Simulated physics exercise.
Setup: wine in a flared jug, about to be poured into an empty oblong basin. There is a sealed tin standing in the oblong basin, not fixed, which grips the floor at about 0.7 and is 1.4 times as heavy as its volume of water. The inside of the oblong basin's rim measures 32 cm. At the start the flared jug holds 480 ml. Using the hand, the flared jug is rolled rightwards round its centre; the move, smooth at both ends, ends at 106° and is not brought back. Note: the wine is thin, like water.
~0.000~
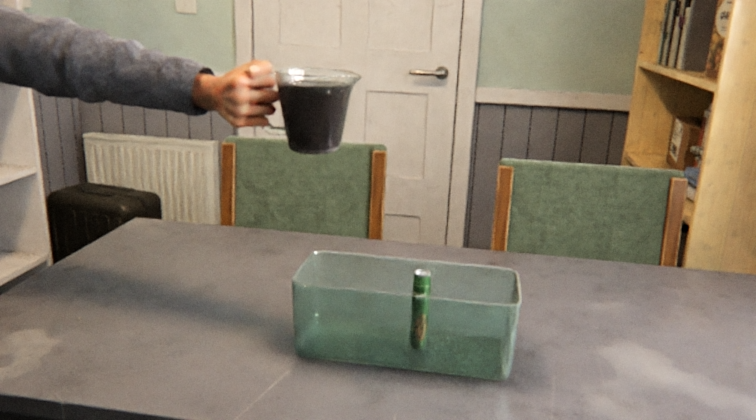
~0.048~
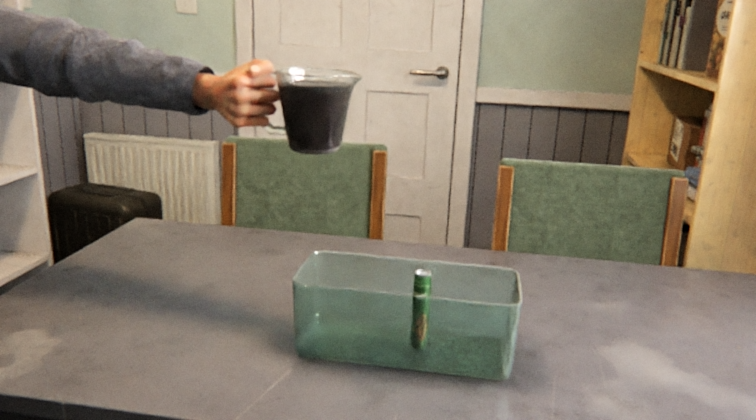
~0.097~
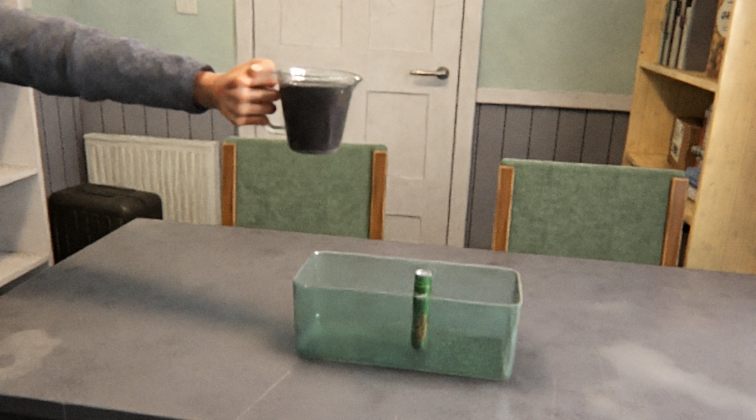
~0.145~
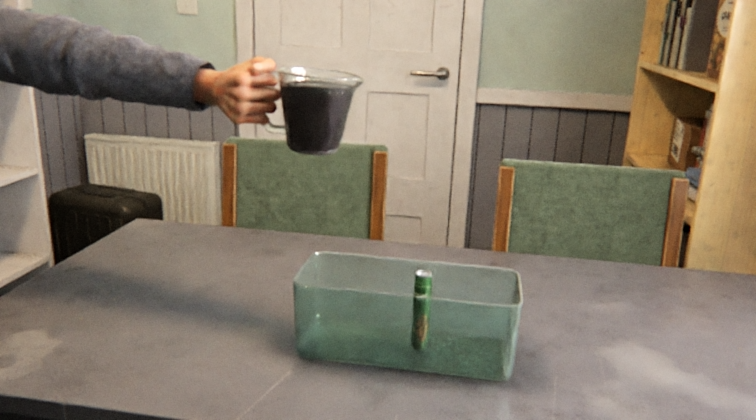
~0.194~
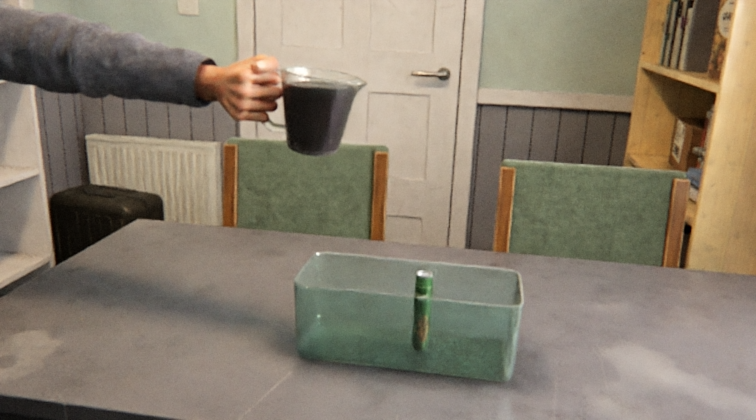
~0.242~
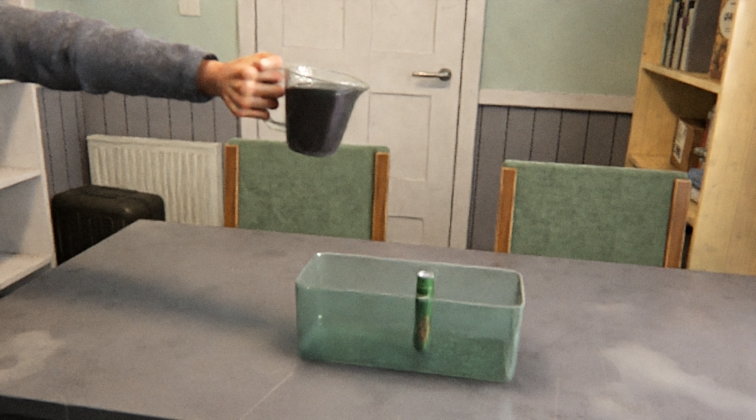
In this clip, a hand holds a clear flared jug of dark liquid above a table, over an oblong greenish basin with a green tin inside; the jug stays nearly still, then tilts slightly to the right.
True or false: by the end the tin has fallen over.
True.
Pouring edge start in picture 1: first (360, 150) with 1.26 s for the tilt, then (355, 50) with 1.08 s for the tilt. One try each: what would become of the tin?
Run one: It does not tip. Run two: It tumbles.
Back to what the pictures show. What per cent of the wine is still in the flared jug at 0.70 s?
Portion remaining: Approx. 74 per cent.
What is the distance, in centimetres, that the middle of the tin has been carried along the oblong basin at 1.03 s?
Near 1 cm.
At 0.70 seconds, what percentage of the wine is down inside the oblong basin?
Estimate - around 3 in a hundred parts.
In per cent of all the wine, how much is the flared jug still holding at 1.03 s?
What remains is about 16 percent of it all.
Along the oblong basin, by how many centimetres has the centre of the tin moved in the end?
Looks like roughly 7.0 cm in total.
By 0.70 s the tilt is 62° and 75 per cent is still to pour; the tin stands where it began.
By 1.03 s the tilt is 98° and 17 per cent is still to pour; the tin leans 8°.
By 1.38 s the tilt is 106° and 0 per cent is still to pour; the tin lies on its side.
By 1.76 s the tilt is 106° and 0 per cent is still to pour; the tin lies on its side.
At rest the tin lies on its side.
